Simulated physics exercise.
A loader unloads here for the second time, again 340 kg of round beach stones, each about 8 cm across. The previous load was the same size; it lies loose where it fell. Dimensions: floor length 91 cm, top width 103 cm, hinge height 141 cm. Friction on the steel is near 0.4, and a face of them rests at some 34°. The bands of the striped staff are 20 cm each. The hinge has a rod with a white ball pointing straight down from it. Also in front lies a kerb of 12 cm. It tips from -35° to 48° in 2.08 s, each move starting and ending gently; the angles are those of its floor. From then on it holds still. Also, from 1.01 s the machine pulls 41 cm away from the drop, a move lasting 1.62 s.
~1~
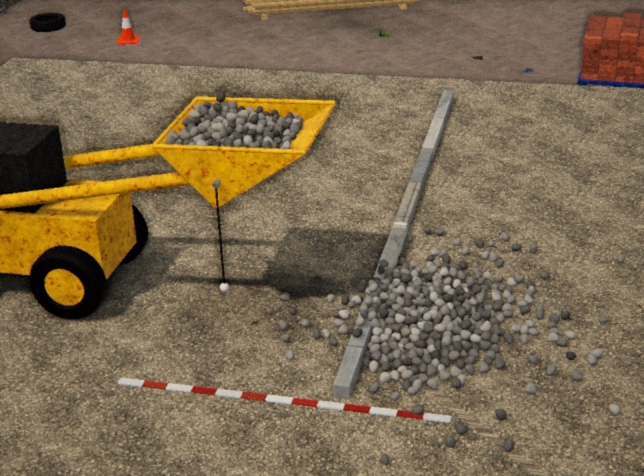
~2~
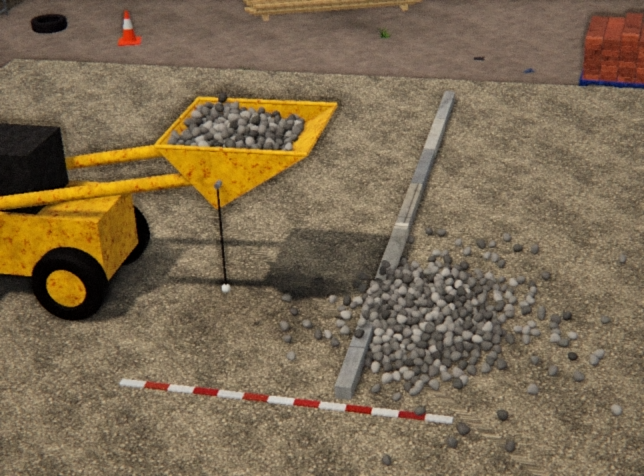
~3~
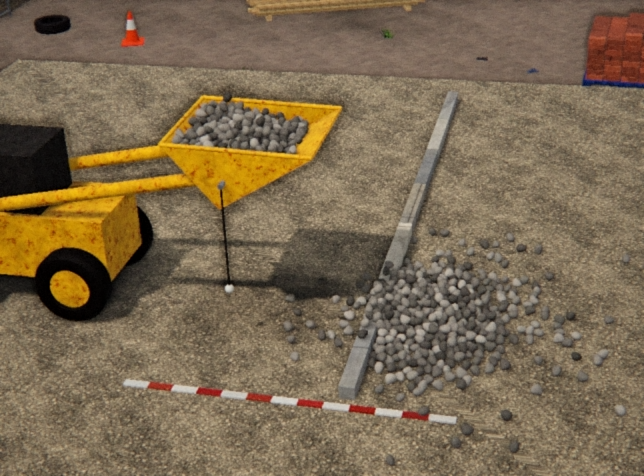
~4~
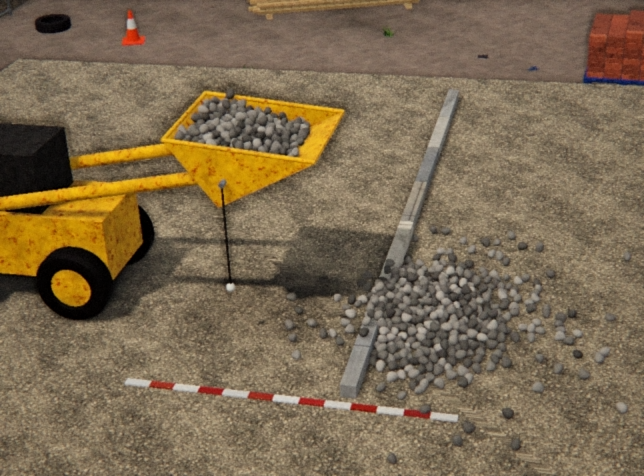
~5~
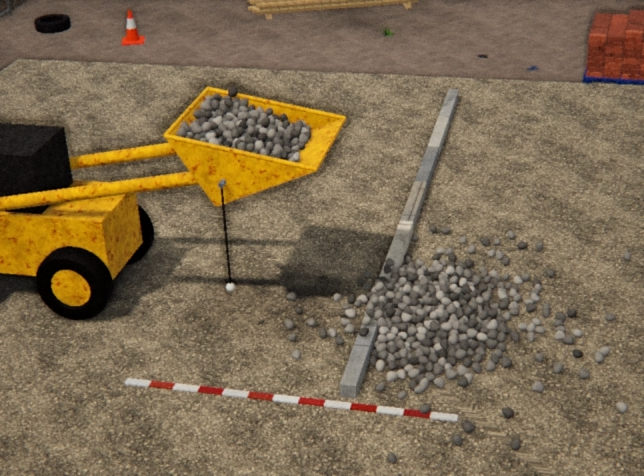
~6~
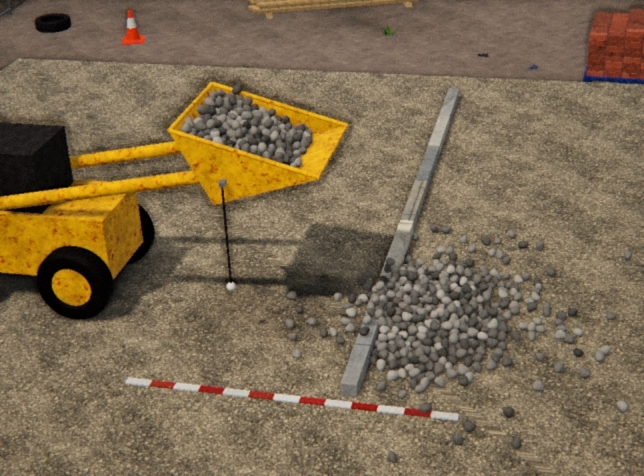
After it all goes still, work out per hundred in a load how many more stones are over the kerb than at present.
Around 1 stones per hundred.
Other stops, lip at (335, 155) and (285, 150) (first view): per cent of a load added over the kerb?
15 %, then 0 %.
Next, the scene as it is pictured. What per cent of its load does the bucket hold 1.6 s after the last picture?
Reading: Near 0 % of the load.
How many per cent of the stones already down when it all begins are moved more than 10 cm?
0 %.
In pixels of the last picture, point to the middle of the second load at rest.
Roughly at pixel (325, 301).
Then, 1.0 s after the last picture the floor is at 35°; in per cent of one load, 76 in the bucket, 33 on this side of the kerb, 92 over the kerb; the foremost stones are at (629, 331).
Then, 1.6 s after the last picture the floor is at 48°; in per cent of one load, 0 in the bucket, 107 on this side of the kerb, 93 over the kerb; the foremost stones are at (629, 331).
Then, 2.5 s after the last picture the floor is at 48°; in per cent of one load, 0 in the bucket, 107 on this side of the kerb, 93 over the kerb; the foremost stones are at (629, 331).
Then, 5.1 s after the last picture the floor is at 48°; in per cent of one load, 0 in the bucket, 107 on this side of the kerb, 93 over the kerb; the foremost stones are at (629, 331). Net gain over the kerb, 1.
